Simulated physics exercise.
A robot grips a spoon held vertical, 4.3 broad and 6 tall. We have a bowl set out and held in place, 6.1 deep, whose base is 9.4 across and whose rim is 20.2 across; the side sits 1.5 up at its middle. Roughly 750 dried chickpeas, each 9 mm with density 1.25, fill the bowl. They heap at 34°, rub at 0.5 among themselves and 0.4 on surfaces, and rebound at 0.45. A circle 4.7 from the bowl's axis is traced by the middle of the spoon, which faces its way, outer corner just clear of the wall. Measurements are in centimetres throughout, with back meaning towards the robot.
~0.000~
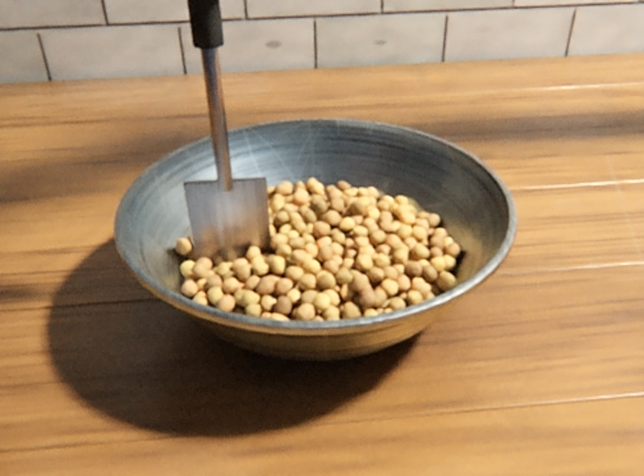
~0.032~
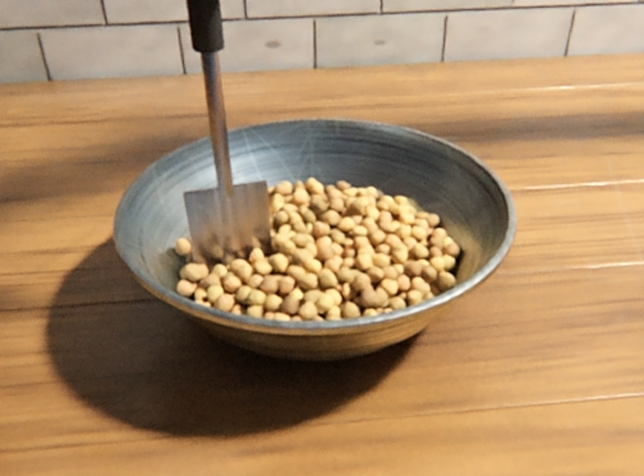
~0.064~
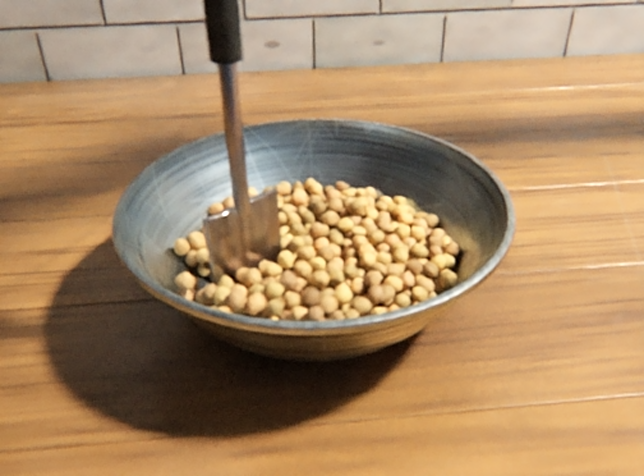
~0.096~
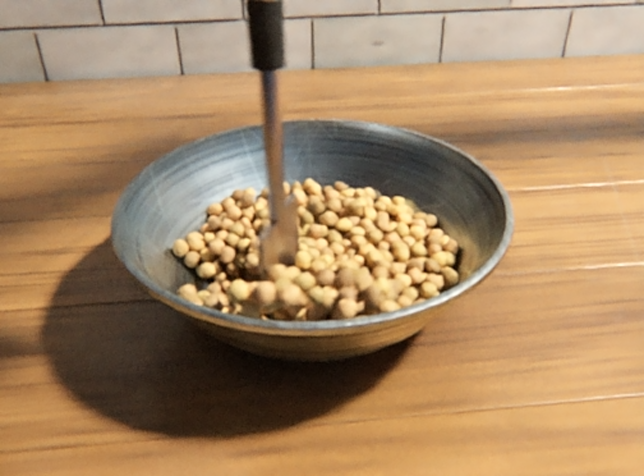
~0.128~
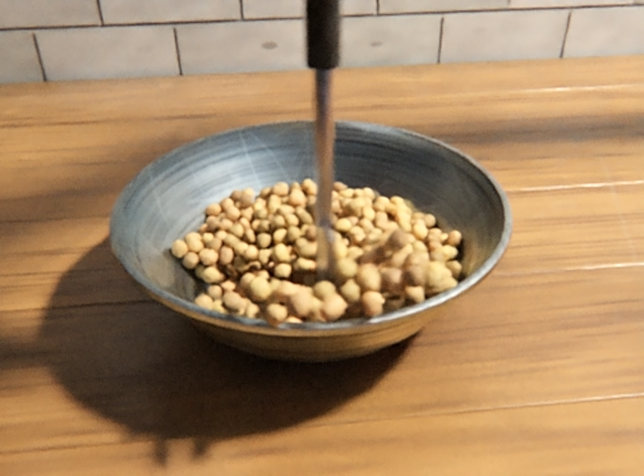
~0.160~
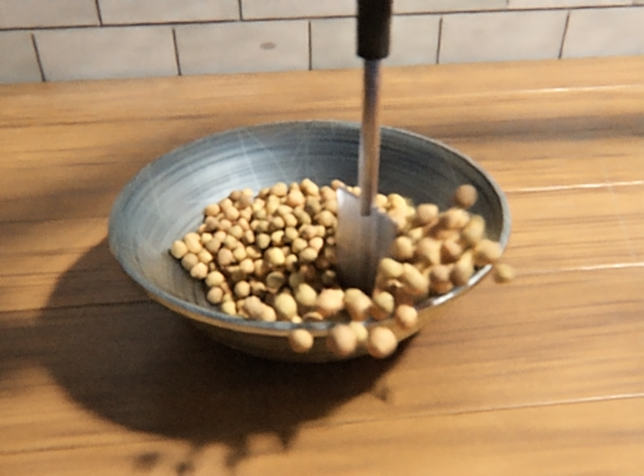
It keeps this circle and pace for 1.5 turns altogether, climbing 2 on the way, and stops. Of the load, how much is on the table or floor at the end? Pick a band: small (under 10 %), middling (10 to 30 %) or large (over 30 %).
Middling.
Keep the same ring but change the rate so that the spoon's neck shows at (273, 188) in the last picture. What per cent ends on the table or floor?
It works out to roughly 5 percent.
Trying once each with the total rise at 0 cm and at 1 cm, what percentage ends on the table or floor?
I'd say some 35 per cent, and some 25 per cent.
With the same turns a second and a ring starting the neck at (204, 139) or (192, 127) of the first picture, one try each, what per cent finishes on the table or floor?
Around 15 per cent on the first try, around 5 per cent on the second.
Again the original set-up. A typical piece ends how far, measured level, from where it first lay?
Around 7 centimetres.
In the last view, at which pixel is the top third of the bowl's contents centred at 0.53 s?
I'd put it close to (275, 258).
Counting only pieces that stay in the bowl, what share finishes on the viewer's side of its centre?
Roughly 50 per cent.
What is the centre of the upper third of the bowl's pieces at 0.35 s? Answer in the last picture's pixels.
At about (273, 178).
By 0.35 s, 282° round, highest piece 9 above the table; 651 in the bowl, 64 on the table or floor, 37 in flight or on the tool.
By 0.53 s, 82° round, highest piece 8 above the table; 606 in the bowl, 130 on the table or floor, 16 in flight or on the tool.
By 0.82 s, 180° round, highest piece 5 above the table; 603 in the bowl, 149 on the table or floor.
By 1.52 s, 180° round, highest piece 5 above the table; 603 in the bowl, 149 on the table or floor.
Final count, 603 in the bowl, 149 on the table or floor. That is 20 % on the table or floor.
